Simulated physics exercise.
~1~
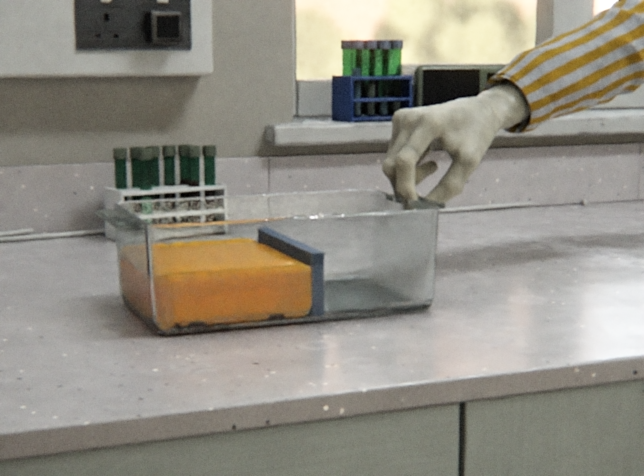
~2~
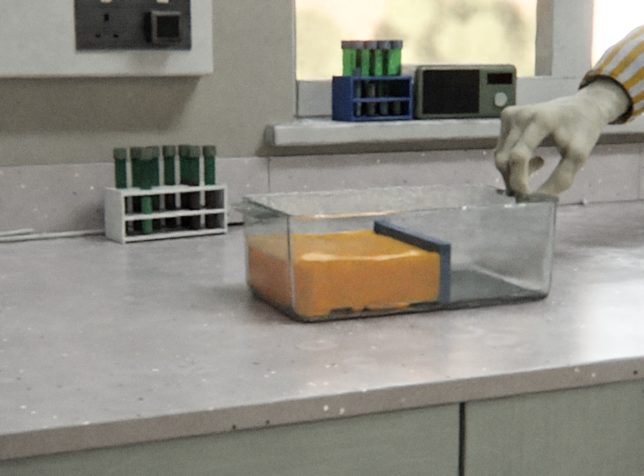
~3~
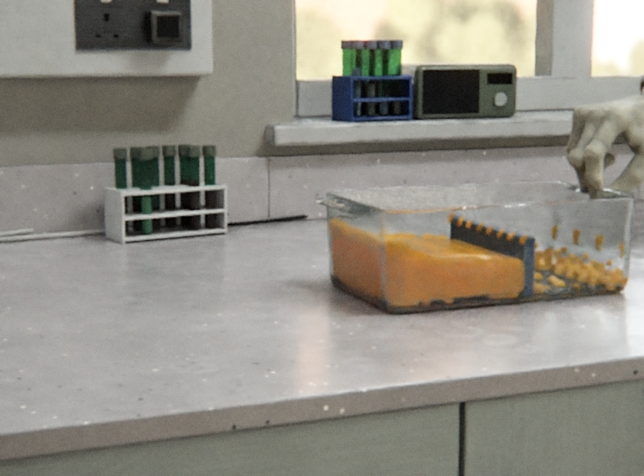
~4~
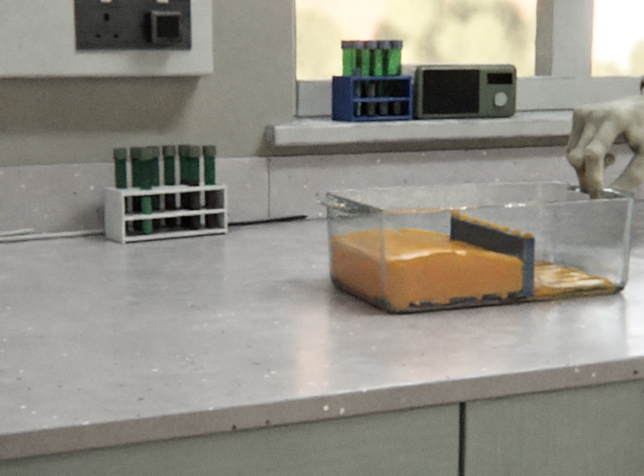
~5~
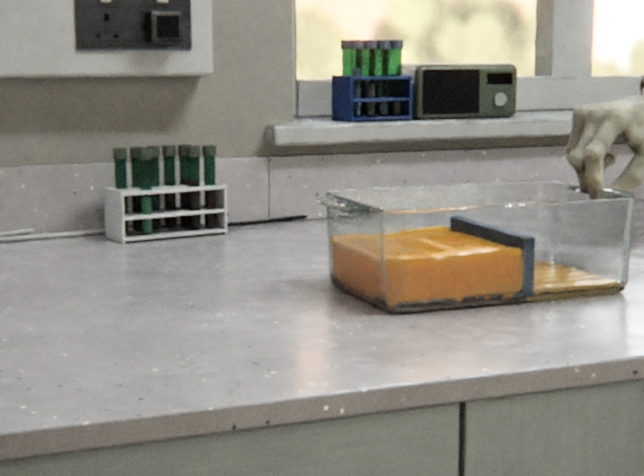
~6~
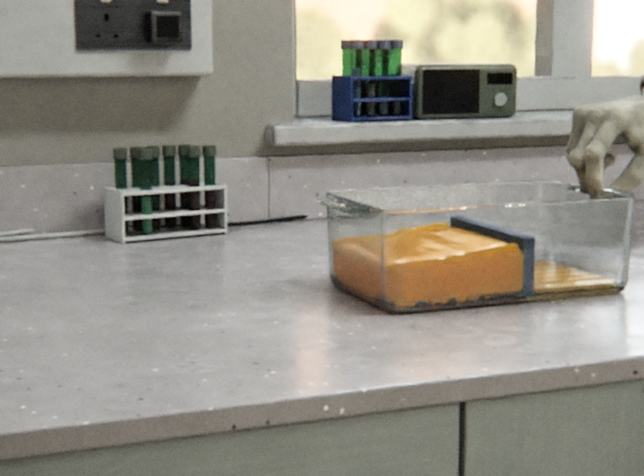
A hand pulls a clear box right, and some orange liquid spills over its divider.
